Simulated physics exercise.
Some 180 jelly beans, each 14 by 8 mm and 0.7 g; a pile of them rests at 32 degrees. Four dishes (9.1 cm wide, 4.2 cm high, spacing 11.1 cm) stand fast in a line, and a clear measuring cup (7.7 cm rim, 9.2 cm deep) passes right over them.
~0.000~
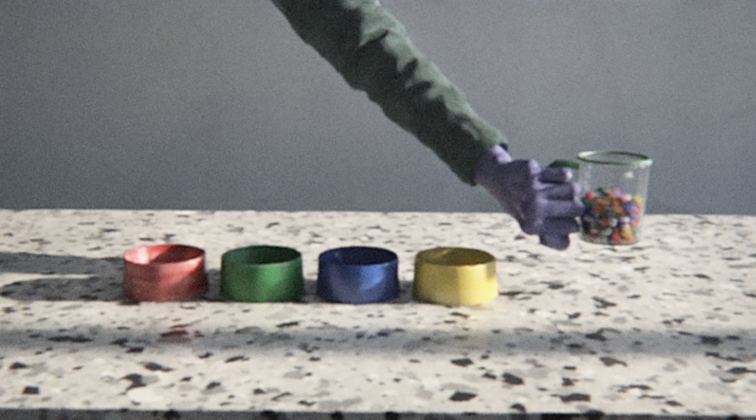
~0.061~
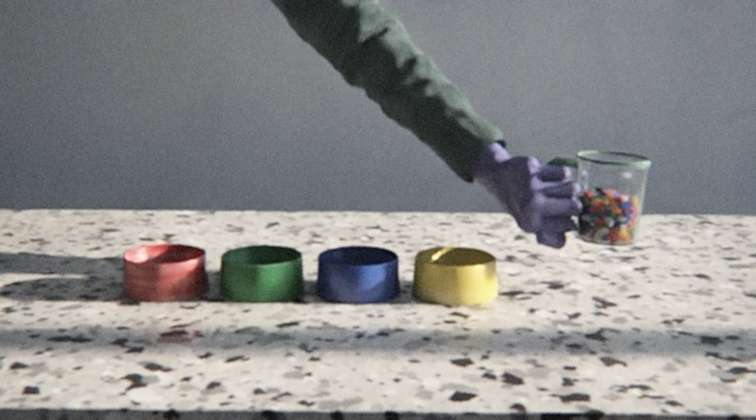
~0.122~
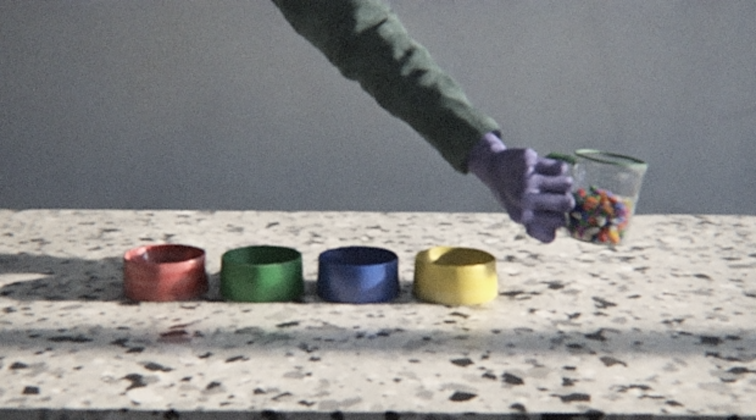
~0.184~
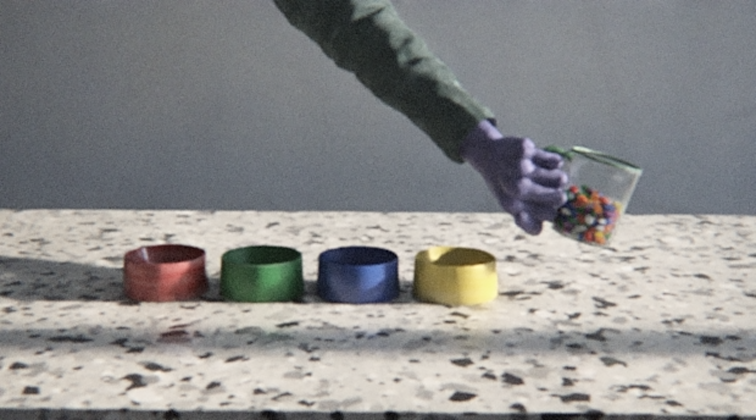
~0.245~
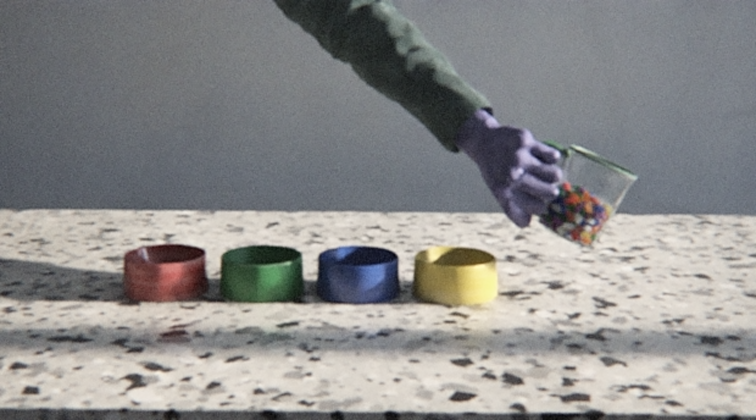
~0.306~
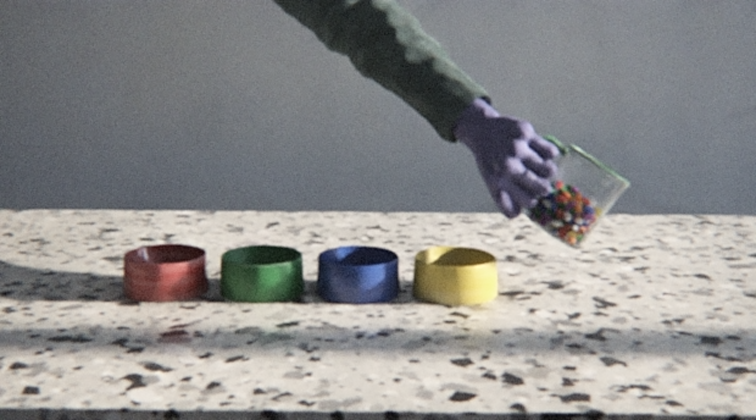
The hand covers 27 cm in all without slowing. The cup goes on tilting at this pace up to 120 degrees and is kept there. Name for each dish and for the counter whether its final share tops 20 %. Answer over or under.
Red: Under, blue: Under, green: Under, yellow: Over, counter: Over.
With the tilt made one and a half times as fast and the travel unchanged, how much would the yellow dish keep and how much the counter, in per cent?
Yellow 0; counter 100.
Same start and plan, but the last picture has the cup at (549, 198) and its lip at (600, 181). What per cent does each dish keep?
Red 0, blue 0, green 0, yellow 30.
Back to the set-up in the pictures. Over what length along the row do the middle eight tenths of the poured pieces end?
Some 12 cm.
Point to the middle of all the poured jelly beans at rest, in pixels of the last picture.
Near (501, 286).
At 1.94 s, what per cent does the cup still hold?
Roughly 0 per cent.
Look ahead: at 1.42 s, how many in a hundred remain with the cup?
Some 0 per cent of the load.
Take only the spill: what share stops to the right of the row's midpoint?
Roughly 100 per cent.
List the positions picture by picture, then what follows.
The first frame shows cup at (611, 198), tilt 0 degrees, lip at (648, 158), moved 0.0 cm; middle of the pieces at (610, 216); yellow dish at (455, 257); blue dish at (358, 256); green dish at (262, 255); red dish at (165, 255).
The second frame shows cup at (609, 198), tilt 2 degrees, lip at (647, 160), moved 0.3 cm; middle of the pieces at (608, 216).
The third frame shows cup at (602, 198), tilt 8 degrees, lip at (644, 163), moved 1.0 cm; middle of the pieces at (599, 216).
The fourth frame shows cup at (593, 198), tilt 16 degrees, lip at (639, 169), moved 2.0 cm; middle of the pieces at (588, 215).
The fifth frame shows cup at (584, 198), tilt 24 degrees, lip at (634, 175), moved 3.0 cm; middle of the pieces at (577, 215).
The sixth frame shows cup at (575, 198), tilt 32 degrees, lip at (627, 182), moved 4.0 cm; middle of the pieces at (566, 213); yellow dish at (455, 257); blue dish at (358, 256); green dish at (262, 255); red dish at (165, 255). The cup turns about 130 degrees a second and travels 16 cm a second.
After 0.97 s, tilt 116 degrees; cup holds 85 %.
After 1.42 s, tilt 120 degrees; cup holds 0 %, yellow 45 %.
Then, at 1.94 s, tilt 120 degrees; cup holds 0 %, yellow 45 %.
By 2.2 s all is still; red 0 %, blue 0 %, green 0 %, yellow 45 %, counter 55 %.
